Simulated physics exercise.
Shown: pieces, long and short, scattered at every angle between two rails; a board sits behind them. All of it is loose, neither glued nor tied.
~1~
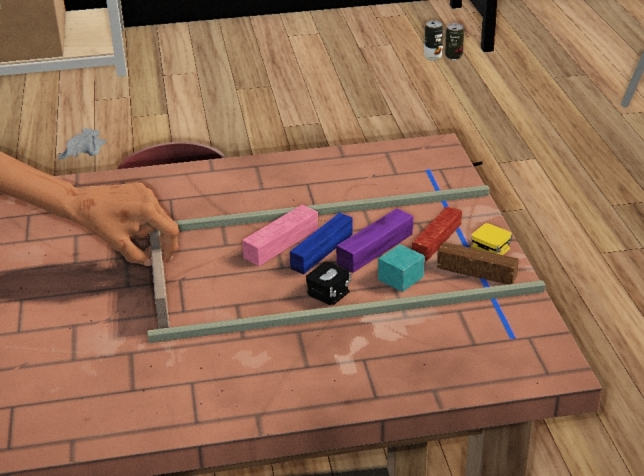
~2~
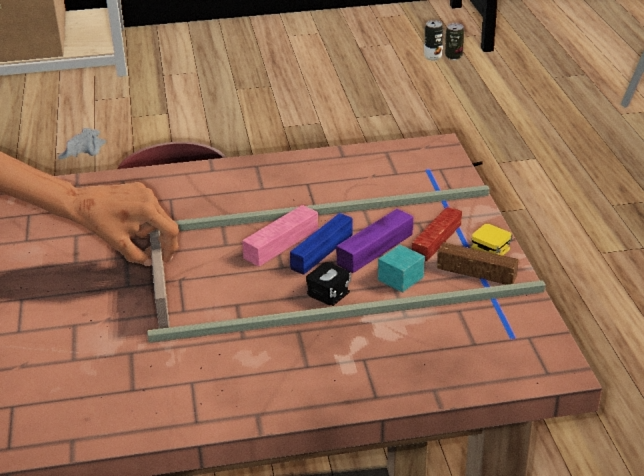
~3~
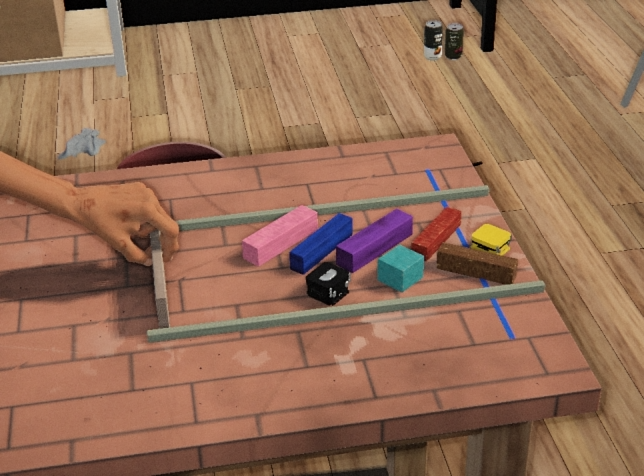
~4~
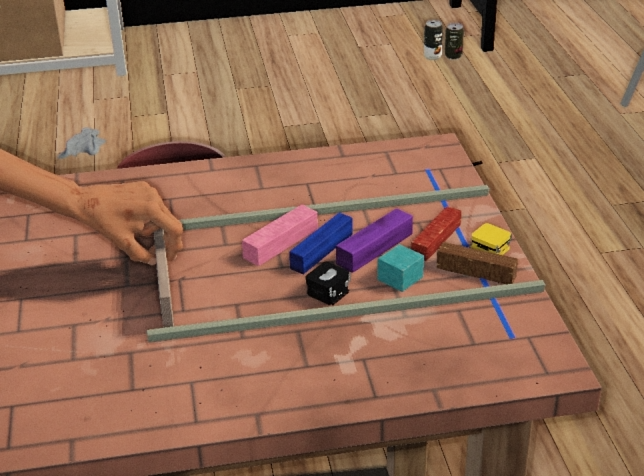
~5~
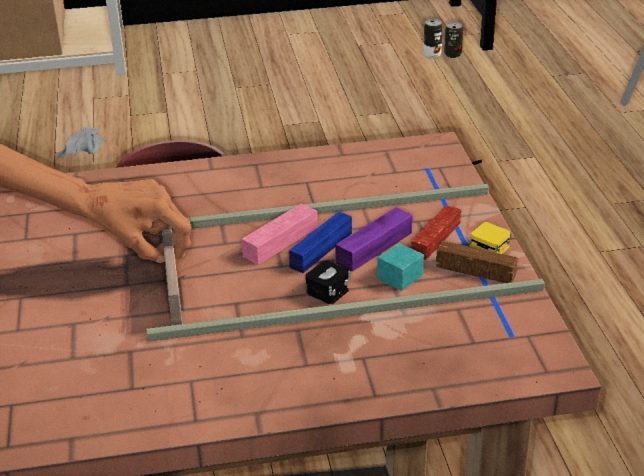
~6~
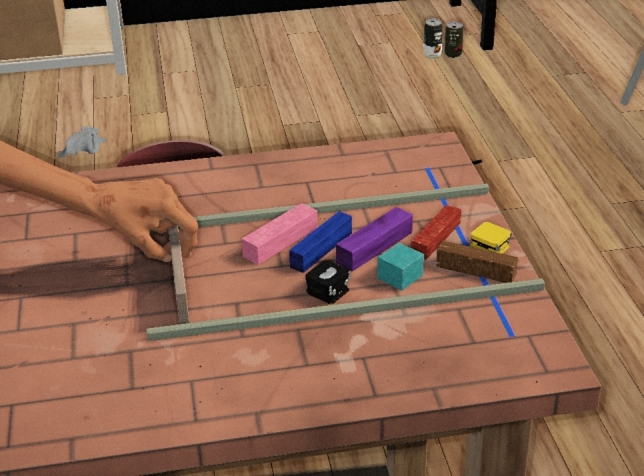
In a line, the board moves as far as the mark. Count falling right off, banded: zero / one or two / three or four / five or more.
Band: Three or four.
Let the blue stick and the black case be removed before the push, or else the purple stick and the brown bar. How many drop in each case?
The counts: 3 and 2.
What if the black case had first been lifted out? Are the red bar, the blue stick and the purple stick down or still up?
Result - red bar: Gone; blue stick: Up; purple stick: Up.
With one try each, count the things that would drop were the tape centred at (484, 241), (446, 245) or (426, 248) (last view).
5, 3, 1.
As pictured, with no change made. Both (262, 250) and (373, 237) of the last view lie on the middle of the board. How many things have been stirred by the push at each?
The counts are 1 and 7.
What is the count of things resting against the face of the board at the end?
3.
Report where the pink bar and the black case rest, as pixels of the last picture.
Near (487, 206) and (504, 267).
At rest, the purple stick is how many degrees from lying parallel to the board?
The angle is about 40 degrees.
Soon after, none off yet; yellow case at rest near (490, 241); brown bar at rest near (477, 262); red bar at rest near (437, 232).
After that, none off yet; yellow case at rest near (490, 241); brown bar displaced a little near (489, 262); red bar displaced a little near (461, 232).
In the end, the number that fall off is three or four; gone, red bar, brown bar and yellow case.
